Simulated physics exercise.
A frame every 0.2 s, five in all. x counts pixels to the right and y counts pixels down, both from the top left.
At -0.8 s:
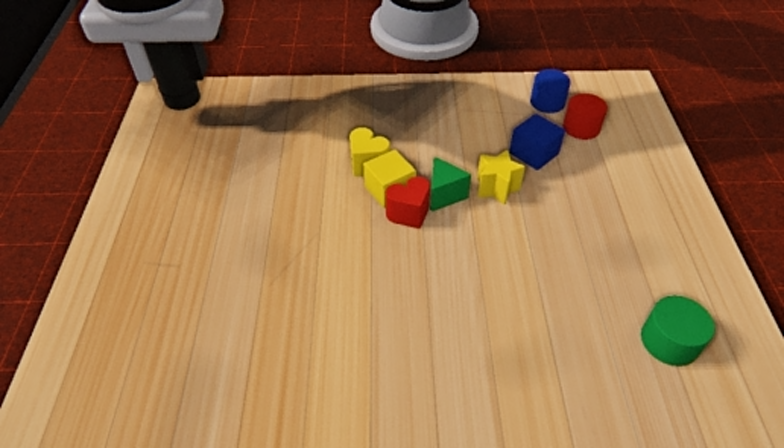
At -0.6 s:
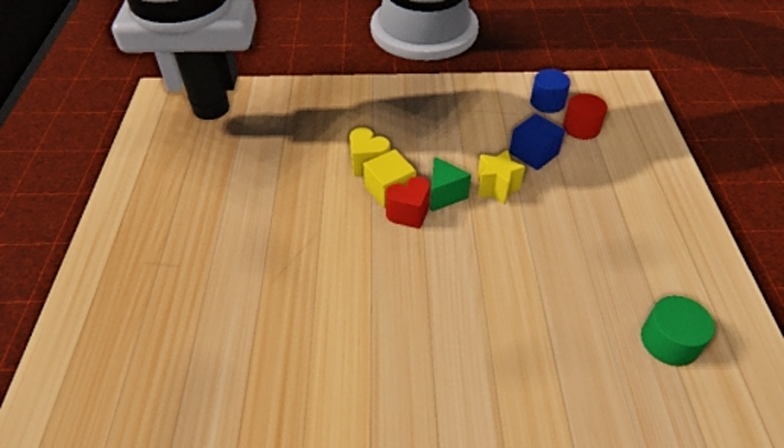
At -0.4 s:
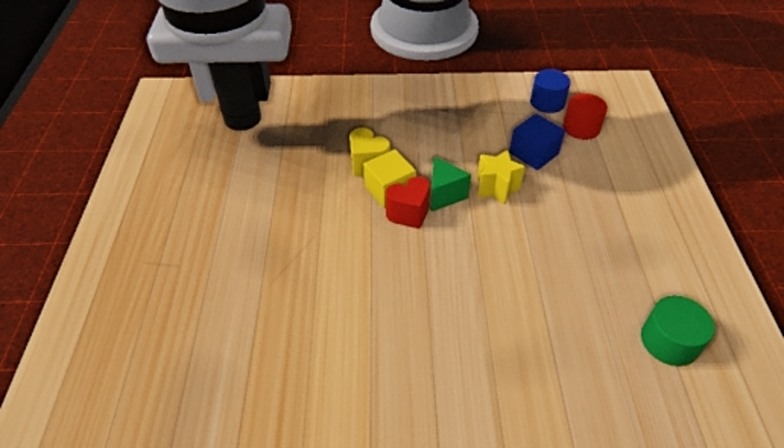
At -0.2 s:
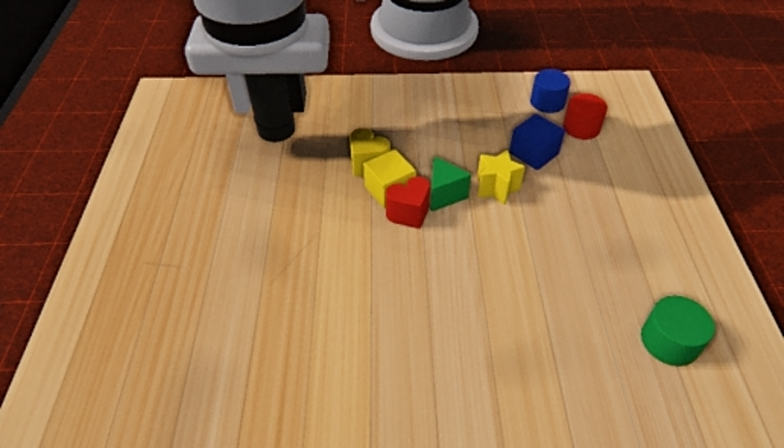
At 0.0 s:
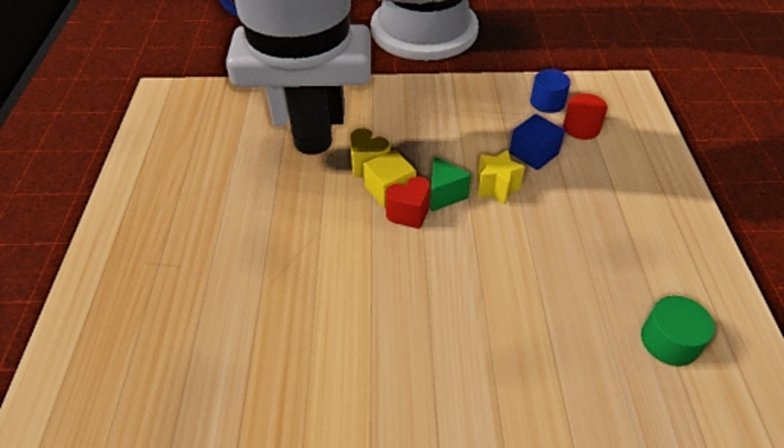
A robotic arm with a black post below its grey and white body stands at the upper left of a pale wooden board on a dark red floor, seen from above at an angle. Yellow, red, green and blue blocks curve across the upper middle and right, with a green cylinder at lower right. The post glides steadily right and slightly nearer, approaching the yellow heart, while the blocks and camera stay still.
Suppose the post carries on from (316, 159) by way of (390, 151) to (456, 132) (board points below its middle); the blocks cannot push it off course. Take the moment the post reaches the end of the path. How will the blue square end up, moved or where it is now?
By then it is still where it was.
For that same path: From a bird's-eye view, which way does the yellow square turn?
It makes a clockwise turn.
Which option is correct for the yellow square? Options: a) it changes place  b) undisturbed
Correct choice: A.
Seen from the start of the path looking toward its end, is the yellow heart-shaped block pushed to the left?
No
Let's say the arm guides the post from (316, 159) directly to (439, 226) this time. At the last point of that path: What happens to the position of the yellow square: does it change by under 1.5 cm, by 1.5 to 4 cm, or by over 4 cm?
It shifts over 4 cm.
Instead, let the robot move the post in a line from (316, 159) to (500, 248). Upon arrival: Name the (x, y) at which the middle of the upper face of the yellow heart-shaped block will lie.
I predict (397, 145).
The first path, step by step. One third of the way, post (366, 138); yellow heart-shaped block (398, 141), turned 25° clockwise; yellow square (400, 169), turned 25° clockwise.
Two thirds of the way, post (415, 129); yellow heart-shaped block (440, 141), turned 80° clockwise; yellow square (409, 169), turned 40° clockwise; green triangle (450, 174).
At the end, post (458, 116); yellow heart-shaped block (445, 141), turned 95° clockwise; yellow square (409, 169), turned 40° clockwise; green triangle (450, 174); blue square unmoved.
